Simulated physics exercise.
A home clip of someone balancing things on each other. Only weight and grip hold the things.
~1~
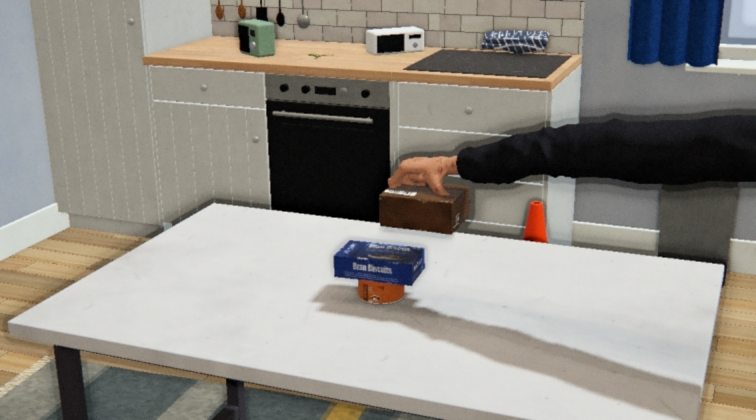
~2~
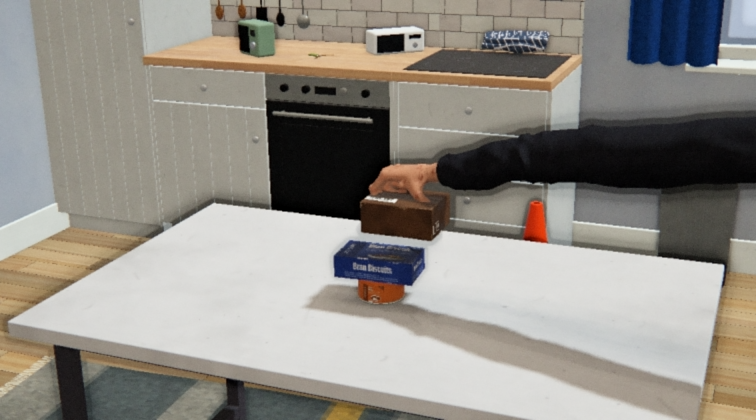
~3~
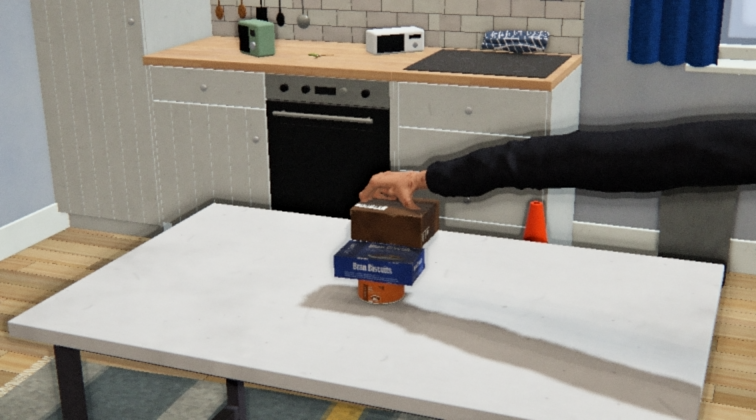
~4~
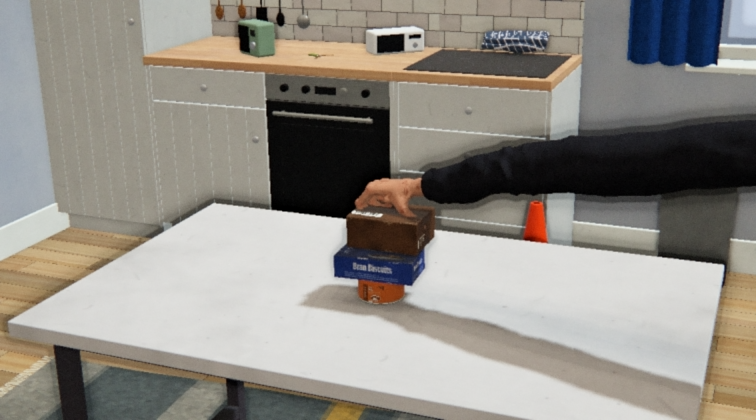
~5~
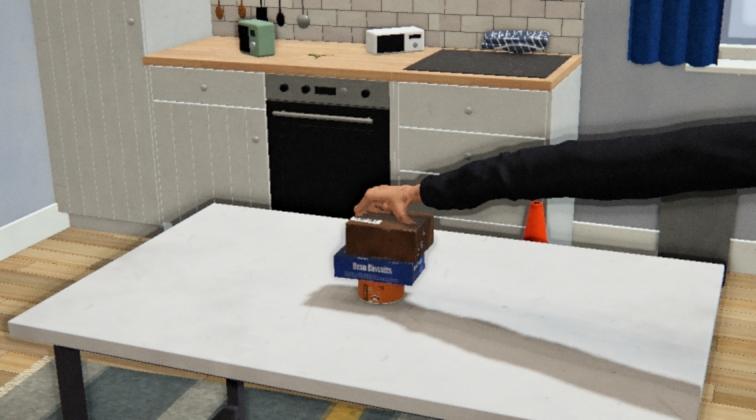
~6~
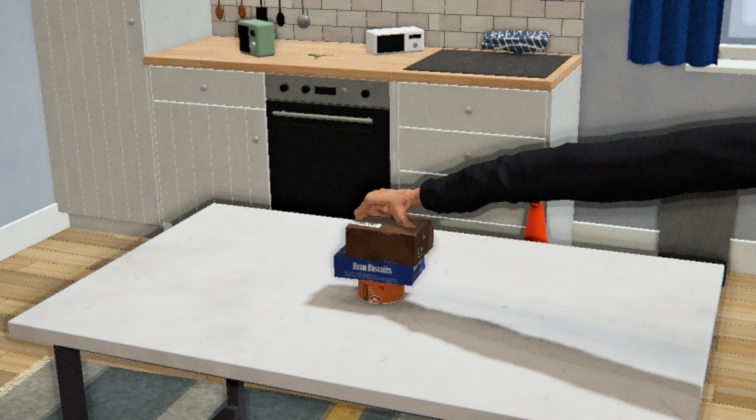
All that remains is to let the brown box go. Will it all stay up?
In the end the pile keeps its balance.
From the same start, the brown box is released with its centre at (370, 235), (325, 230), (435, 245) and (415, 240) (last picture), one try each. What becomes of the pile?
In the first case it keeps its balance; in the second case it gives way; in the third case it loses its balance; in the fourth case it stays up.
Then, 1.00 s on from there, no change.
Then, 2.00 s on from there, brown box resting near (390, 238).
In the end, all 3 unmoved. At the end, from the last picture's camera, brown box near (390, 237). The pile stays up.
